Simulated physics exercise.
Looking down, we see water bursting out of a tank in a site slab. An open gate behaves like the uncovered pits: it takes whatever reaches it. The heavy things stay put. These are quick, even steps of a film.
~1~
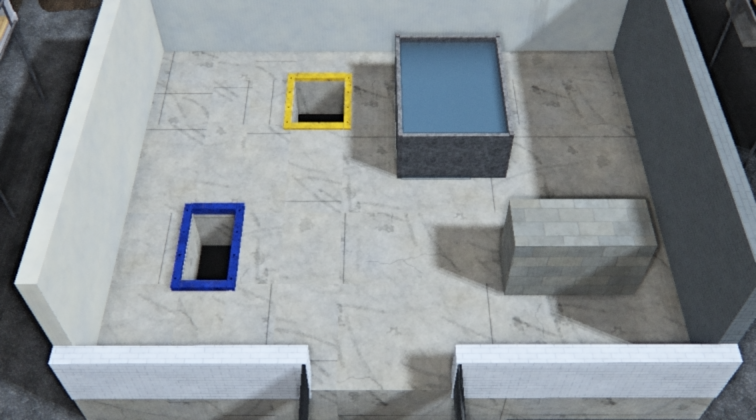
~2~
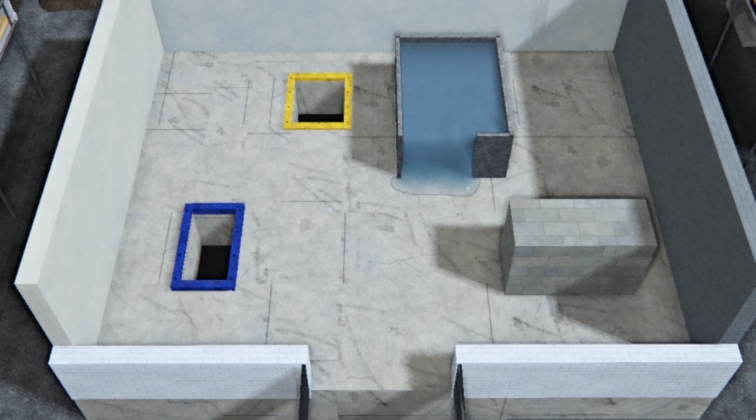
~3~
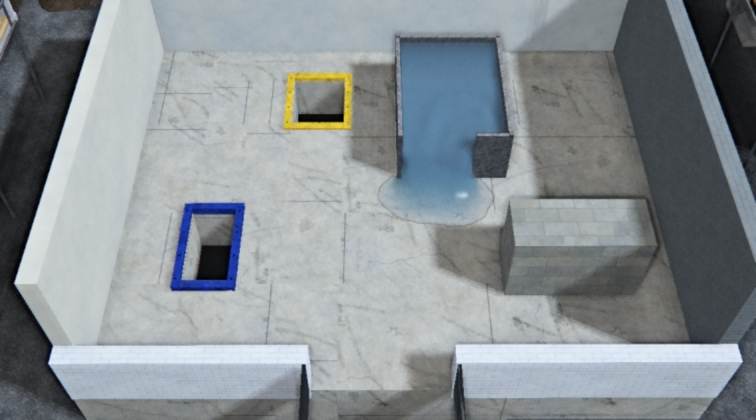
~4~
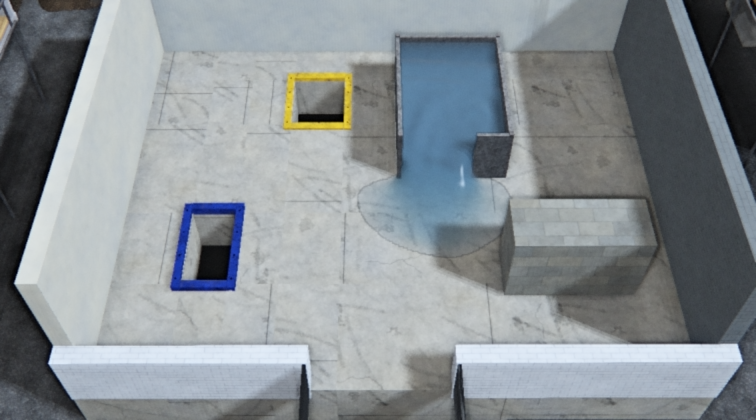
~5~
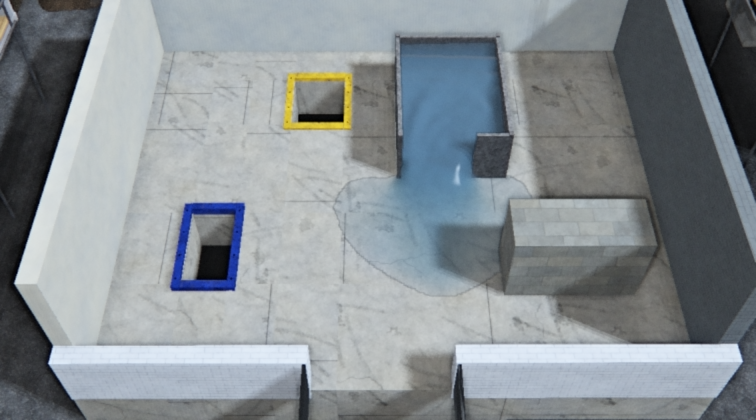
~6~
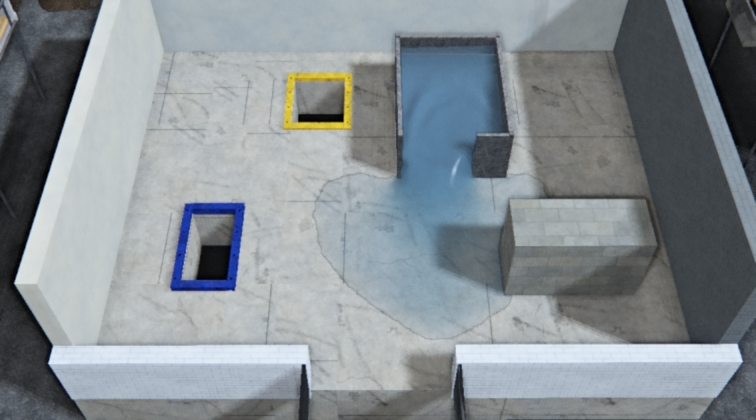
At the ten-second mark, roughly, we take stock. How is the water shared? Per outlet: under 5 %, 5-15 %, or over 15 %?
Outlets: Gate - over 15 %; yellow pit - under 5 %; blue pit - under 5 %.
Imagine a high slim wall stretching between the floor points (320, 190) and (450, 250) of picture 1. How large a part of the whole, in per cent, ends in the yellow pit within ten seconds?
Roughly 10 per cent ends up in the yellow pit.
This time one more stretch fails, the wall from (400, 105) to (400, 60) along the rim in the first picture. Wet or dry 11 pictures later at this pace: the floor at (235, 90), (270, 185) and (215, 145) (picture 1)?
First point spared, second point swamped, third point swamped.
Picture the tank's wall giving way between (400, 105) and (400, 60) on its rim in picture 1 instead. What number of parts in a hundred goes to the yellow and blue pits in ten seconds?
Yellow 40 %, blue 2 %.
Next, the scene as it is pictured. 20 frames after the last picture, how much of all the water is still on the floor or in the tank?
Some 78 parts in a hundred have not run off.
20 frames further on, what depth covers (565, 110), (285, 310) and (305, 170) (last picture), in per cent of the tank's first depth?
0, 2 and 0 in a hundred, in turn.
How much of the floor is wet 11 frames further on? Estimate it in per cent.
About 40 %.
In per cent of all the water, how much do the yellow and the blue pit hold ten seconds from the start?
About 0 and 0 per cent.
A moment on, water covers 30 % of the floor; the gate 3 %, the yellow pit 0 %, the blue pit 0 %.
Next, water covers 40 % of the floor; the gate 11 %, the yellow pit 0 %, the blue pit 0 %.
Then, water covers 50 % of the floor; the gate 22 %, the yellow pit 0 %, the blue pit 0 %.
Later, water covers 75 % of the floor; the gate 32 %, the yellow pit 0 %, the blue pit 0 %.
In the end, water covers 90 % of the floor; the gate 39 %, the yellow pit 0 %, the blue pit 0 %.
